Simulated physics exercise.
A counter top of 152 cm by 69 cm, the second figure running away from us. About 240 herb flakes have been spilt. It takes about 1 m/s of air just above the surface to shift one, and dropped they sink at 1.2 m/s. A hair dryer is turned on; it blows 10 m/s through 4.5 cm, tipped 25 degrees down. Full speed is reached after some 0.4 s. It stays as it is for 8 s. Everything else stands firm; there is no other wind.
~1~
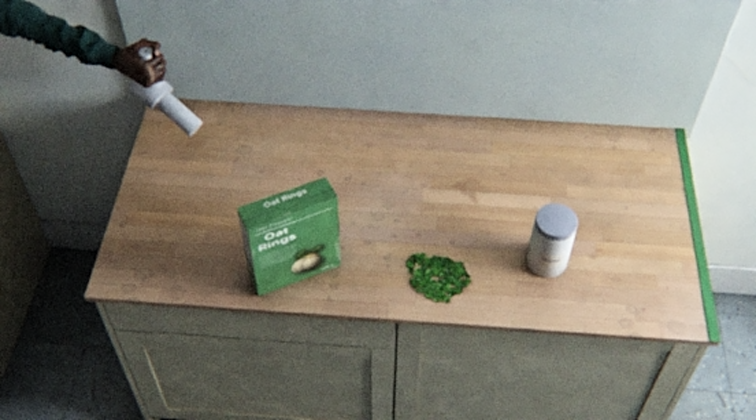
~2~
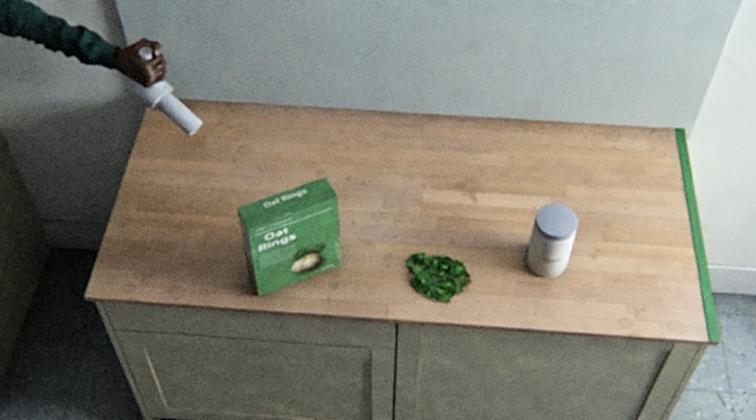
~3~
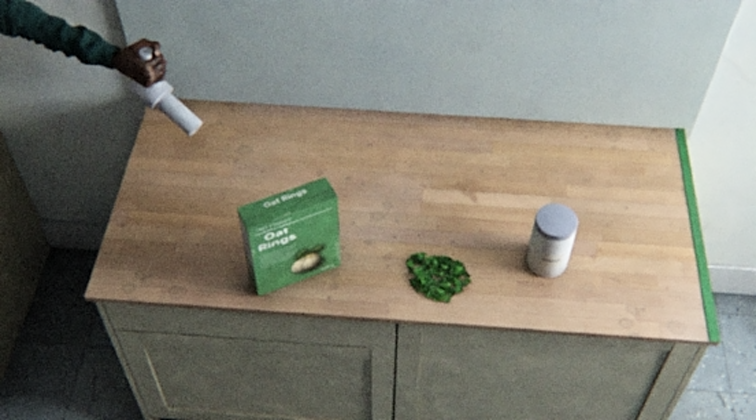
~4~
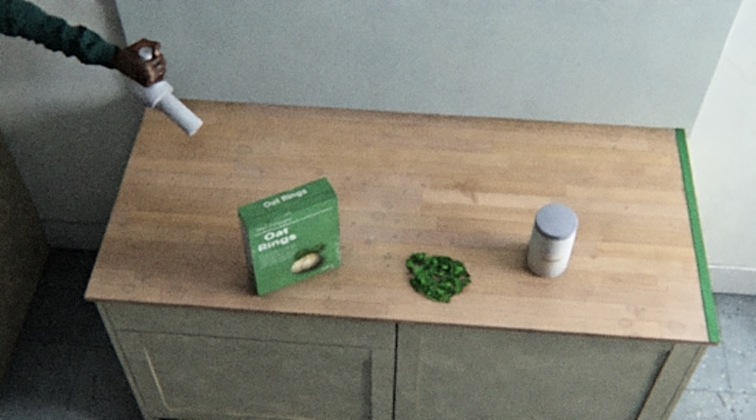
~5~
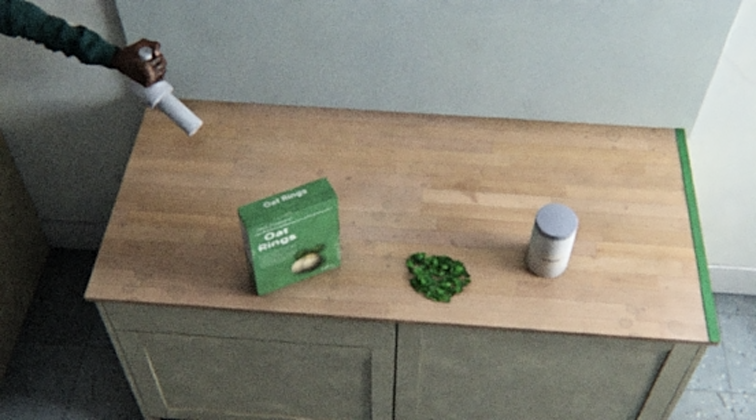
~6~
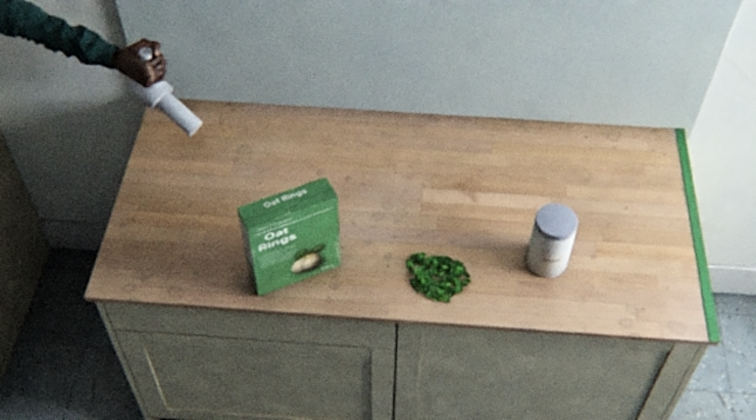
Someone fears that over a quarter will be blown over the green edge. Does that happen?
Answer: No.
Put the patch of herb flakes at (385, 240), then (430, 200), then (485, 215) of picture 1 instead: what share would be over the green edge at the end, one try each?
In turn about 5 %, 60 %, 60 %.
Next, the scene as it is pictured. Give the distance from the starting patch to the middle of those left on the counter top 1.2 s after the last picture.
About 5 cm.
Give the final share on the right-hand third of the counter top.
About 0 %.
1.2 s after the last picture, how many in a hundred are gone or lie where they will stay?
Some 70 per cent.
Then, 1.2 s after the last picture, 28 % are on the move or not yet settled, 0 % are over the green edge; the middle of those still in play is near (445, 301).
Then, 2.2 s after the last picture, 16 % are on the move or not yet settled, 0 % are over the green edge.
Then, 4.0 s after the last picture, 8 % are on the move or not yet settled, 0 % are over the green edge.
Then, 7.6 s after the last picture, at the end, 0 % are over the green edge.
